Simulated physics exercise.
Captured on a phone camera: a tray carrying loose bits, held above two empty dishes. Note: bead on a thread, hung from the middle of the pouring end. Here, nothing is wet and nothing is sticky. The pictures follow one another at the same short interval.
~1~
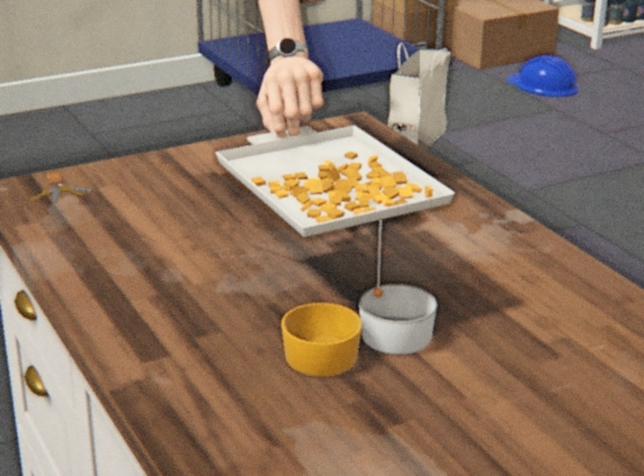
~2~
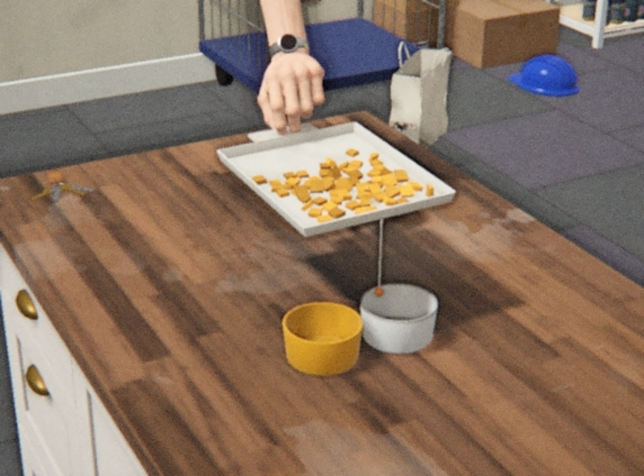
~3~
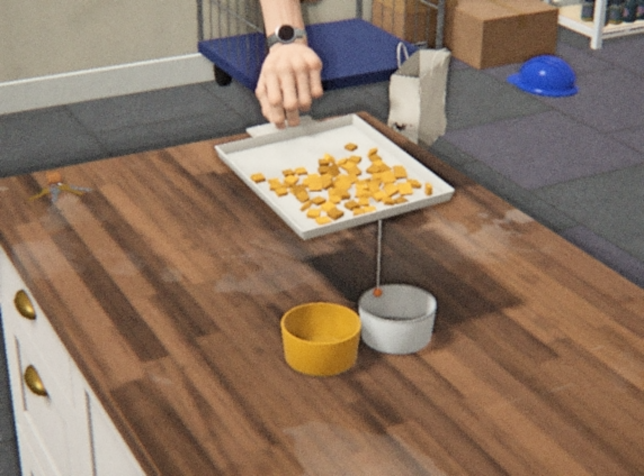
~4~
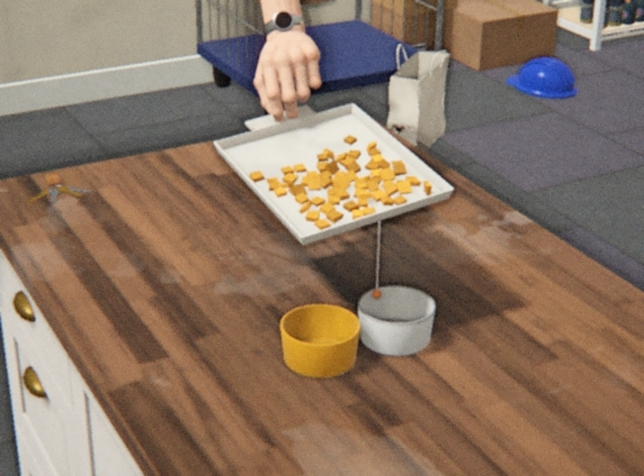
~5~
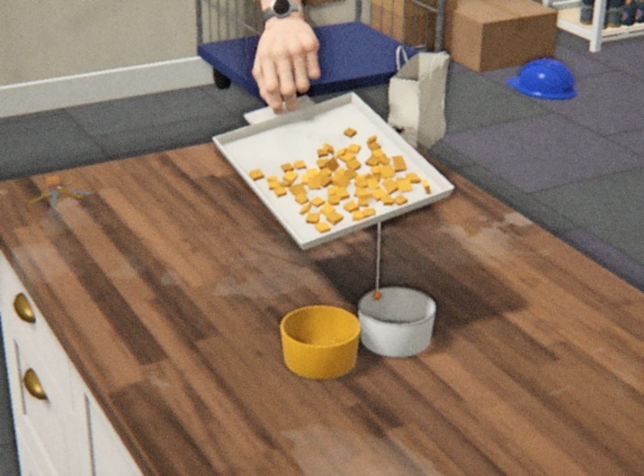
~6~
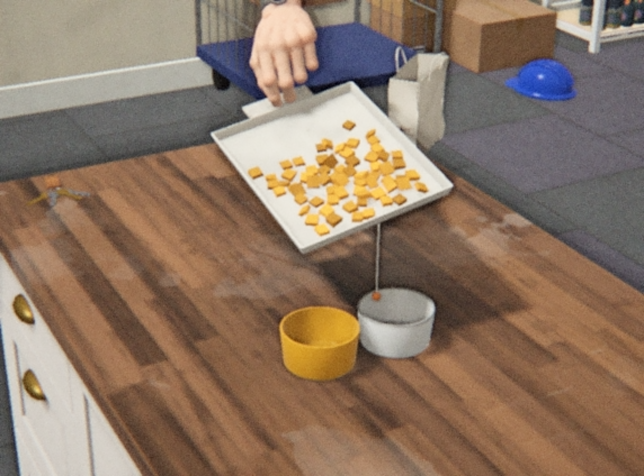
The clip opens on a hand with a watch holding a white tray of small orange crackers level above a yellow dish and a pale grey one on a wooden counter. The hand then gradually raises the tray's far end, slanting it towards its lower left corner, while the crackers stay scattered across it.
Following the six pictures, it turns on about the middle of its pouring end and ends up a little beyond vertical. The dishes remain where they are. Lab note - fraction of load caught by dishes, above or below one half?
Above one half.
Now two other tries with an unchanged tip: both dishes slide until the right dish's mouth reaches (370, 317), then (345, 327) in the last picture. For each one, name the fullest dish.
First try, the one on the left; second try, the one on the right.
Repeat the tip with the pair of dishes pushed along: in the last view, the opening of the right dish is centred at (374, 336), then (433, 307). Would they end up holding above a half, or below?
In the first position a minority, in the second a minority.
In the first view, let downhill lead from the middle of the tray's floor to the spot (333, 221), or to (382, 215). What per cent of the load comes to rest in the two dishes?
70 %, give or take, and then 20 %.
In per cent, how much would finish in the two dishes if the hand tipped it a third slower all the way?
It would be close to 90 per cent.
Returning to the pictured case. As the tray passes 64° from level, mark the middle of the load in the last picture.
Somewhere around pixel (326, 200) in the last picture.
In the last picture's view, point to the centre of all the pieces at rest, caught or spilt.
Close to (307, 350).
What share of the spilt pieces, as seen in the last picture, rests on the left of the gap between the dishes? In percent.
My estimate is some 100 per cent.
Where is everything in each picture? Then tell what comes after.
The first picture shows corners of the pouring end at (305, 225) and (450, 192), level; middle of the load at (338, 188), small crackers; left dish at (340, 356); right dish at (417, 334); bead on its thread at (378, 293).
The second picture shows corners of the pouring end at (306, 226) and (451, 191), level; middle of the load at (339, 186).
The third picture shows corners of the pouring end at (304, 229) and (450, 189), tipped barely, lowest at the left corner; middle of the load at (338, 184).
The fourth picture shows corners of the pouring end at (303, 234) and (449, 188), tipped a little, lowest at the left corner; middle of the load at (337, 183).
The fifth picture shows corners of the pouring end at (303, 240) and (449, 187), tipped a little, lowest at the left corner; middle of the load at (343, 183).
The sixth picture shows corners of the pouring end at (303, 245) and (448, 185), tipped clearly, lowest at the left corner; middle of the load at (342, 181); left dish at (338, 360); right dish at (416, 338).
Soon, tray tipped steeply; all on the tray.
A while on, tray tipped past a quarter turn; most in the left dish; about a quarter outside both; a stray few in the air.
Towards the end, tray tipped past a quarter turn; most in the left dish; about a quarter outside both.
Finally, tray tipped past a quarter turn; most in the left dish; none in the right dish; about a quarter outside both.
